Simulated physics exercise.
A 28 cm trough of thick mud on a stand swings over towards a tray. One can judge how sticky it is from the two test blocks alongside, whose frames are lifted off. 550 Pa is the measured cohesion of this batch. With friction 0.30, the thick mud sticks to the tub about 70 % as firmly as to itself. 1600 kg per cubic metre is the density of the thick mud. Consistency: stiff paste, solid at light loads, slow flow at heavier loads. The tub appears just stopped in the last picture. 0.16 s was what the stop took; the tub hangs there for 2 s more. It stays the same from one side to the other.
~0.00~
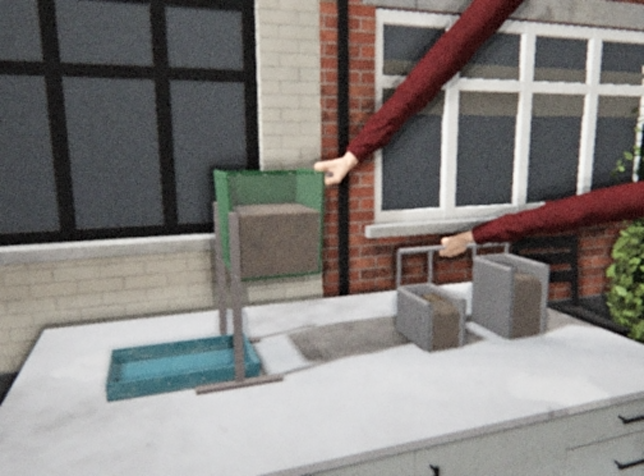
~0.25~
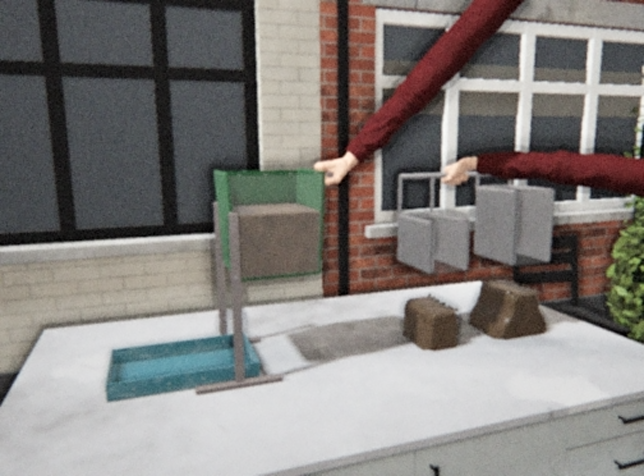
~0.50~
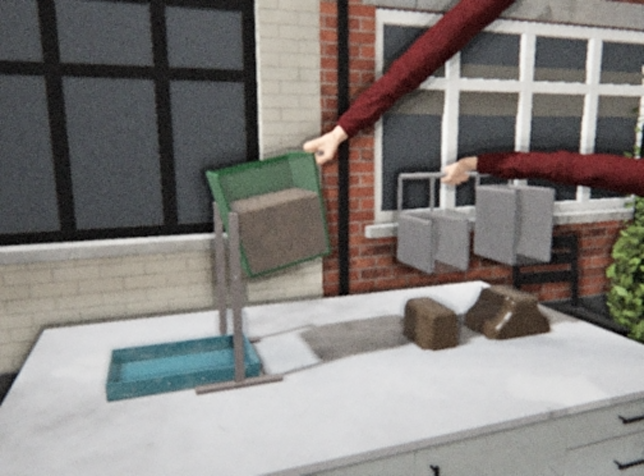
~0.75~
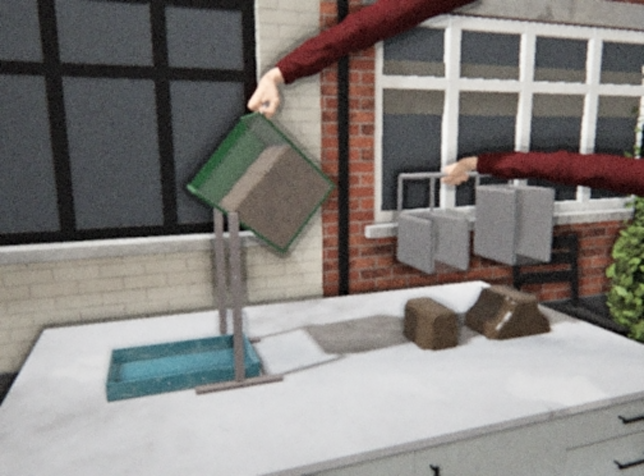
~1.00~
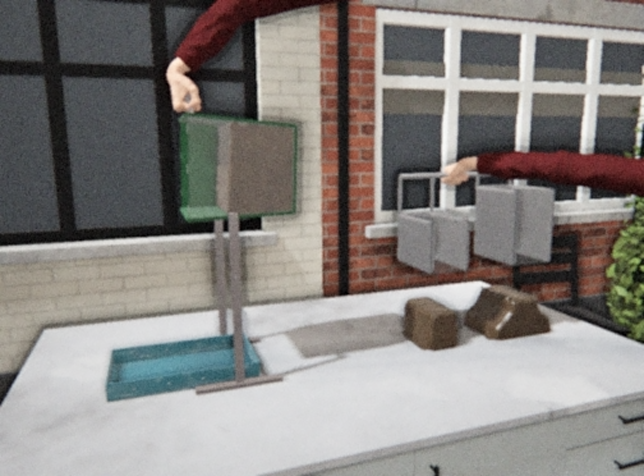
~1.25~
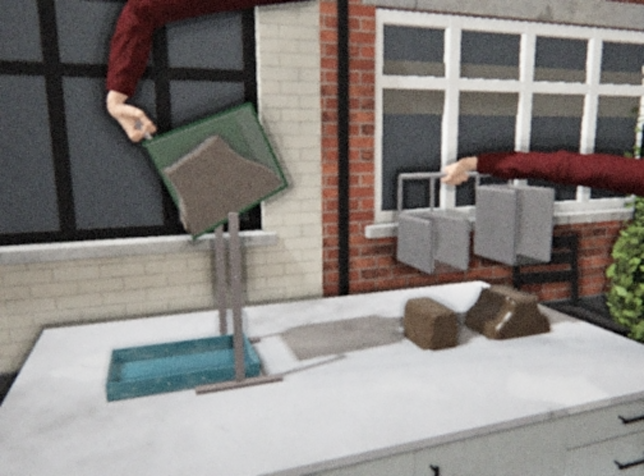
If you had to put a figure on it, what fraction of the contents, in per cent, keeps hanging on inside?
The fraction that keeps hanging on inside is around 0 per cent.
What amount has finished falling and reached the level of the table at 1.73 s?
By then close to 70 % is down.
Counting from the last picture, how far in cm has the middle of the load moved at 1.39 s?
Looks like around 14 cm to me.
After 1.39 s, the tub is at 114 degrees and holds 50 %.
After 1.56 s, the tub is at 114 degrees and holds 13 %.
After 1.73 s, the tub is at 114 degrees and holds 0 %.
After 1.90 s, the tub is at 114 degrees and holds 0 %.
After 3.25 s, the tub is at 114 degrees and holds 0 %.
